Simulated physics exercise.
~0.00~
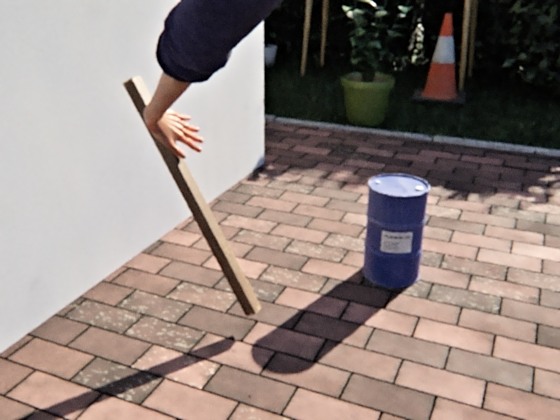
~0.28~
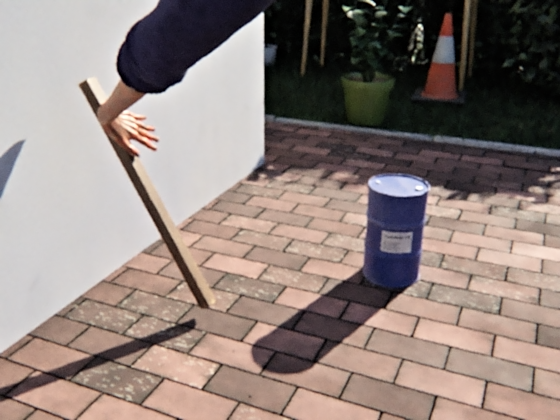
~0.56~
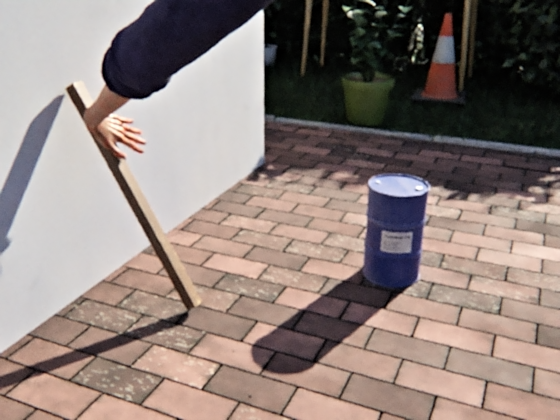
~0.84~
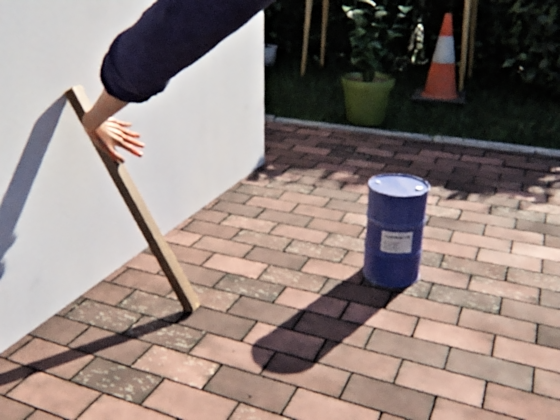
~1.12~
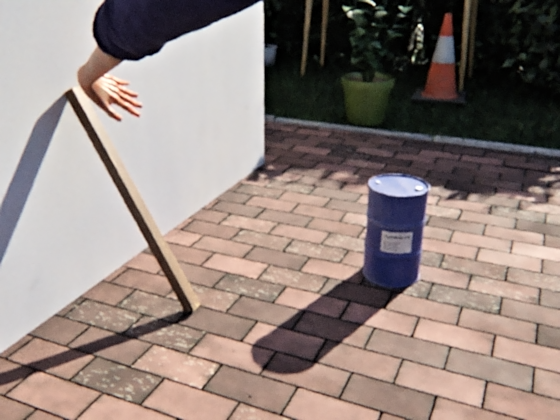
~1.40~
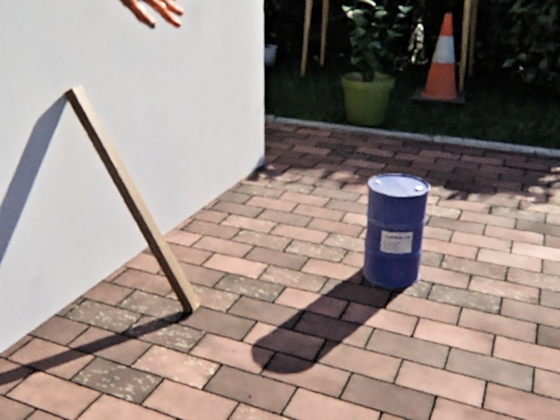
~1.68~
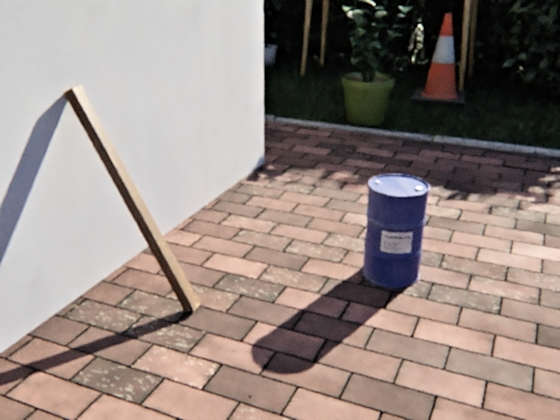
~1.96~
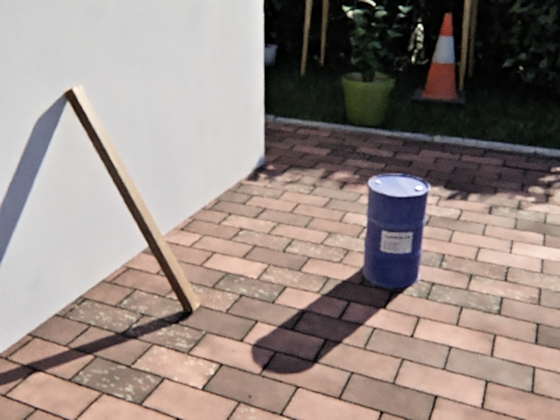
A brown wooden pole is held upright at a slant by a hand in a dark sleeve, beside a pale wall on a sunlit brick patio, viewed from slightly above by a still camera. A blue canister stands to the right, with a potted plant and an orange and white cone behind it. The hand moves the pole a short way left until it leans against the wall. The fingers then let go, and the arm draws back up out of view. The pole stays leaning, and the canister remains standing in its place.
